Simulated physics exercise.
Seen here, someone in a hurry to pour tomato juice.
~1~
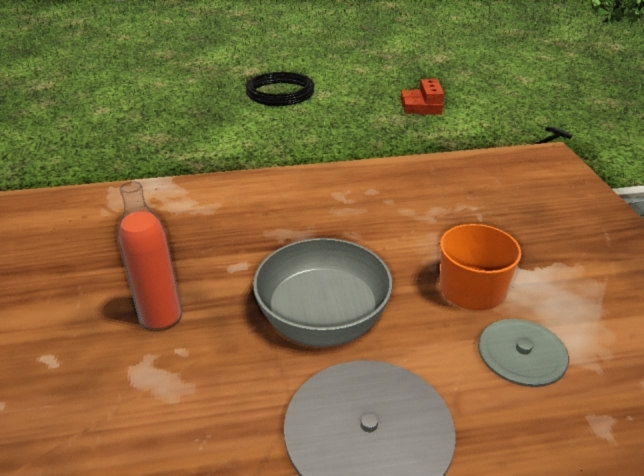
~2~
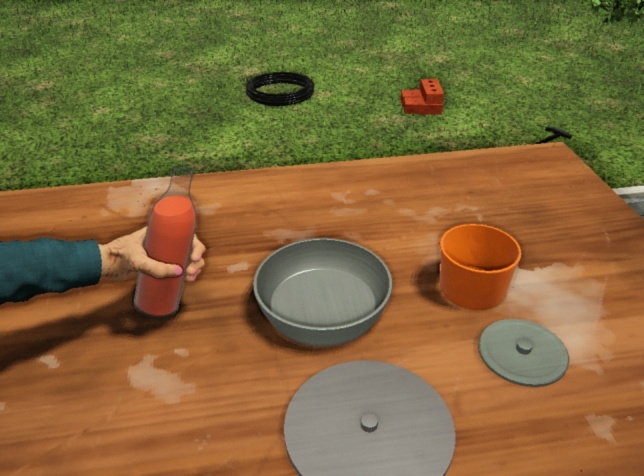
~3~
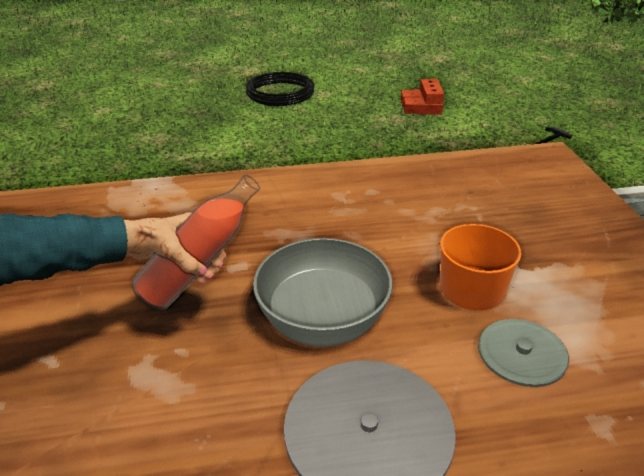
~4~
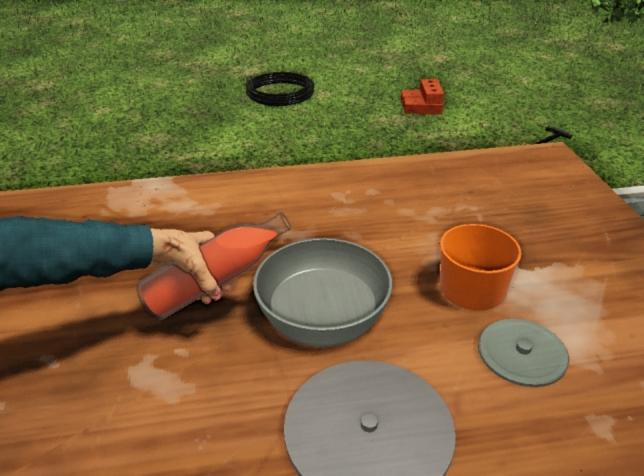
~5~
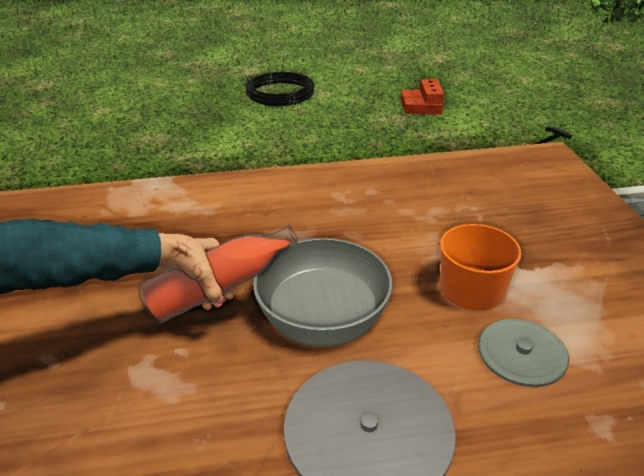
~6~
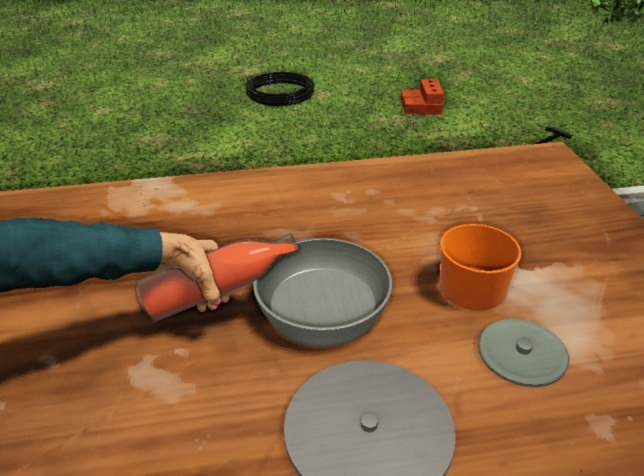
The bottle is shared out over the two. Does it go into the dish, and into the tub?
The dish catches it; the tub catches it.
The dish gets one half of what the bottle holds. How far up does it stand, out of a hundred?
I make it 20 per cent.
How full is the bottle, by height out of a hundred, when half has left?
Near 35 in a hundred.
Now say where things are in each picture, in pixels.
In the first frame, at the start; bottle (147, 255) about three quarters full; dish (323, 294) open; tub (476, 269) open.
In the second frame, a hand has the bottle; bottle about three quarters full, surface at (176, 206); dish (323, 294) open.
In the third frame, tilting; bottle (201, 238) tipped 45° with all of its load; tub (476, 269) open.
In the fourth frame, no stream yet; bottle (219, 260) tipped 60° with all of its load; dish (323, 294) open.
In the fifth frame, still nothing leaves it; bottle (224, 268) tipped 65° with all of its load; tub (476, 269) open.
In the sixth frame, on the point of pouring; bottle (222, 271) tipped 70° with all of its load; dish (323, 294) open; tub (476, 269) open.
Shortly, the tomato juice goes into the dish.
Then, the tomato juice goes into the tub.
At the finish, the dish has its share inside; the tub has its share inside.
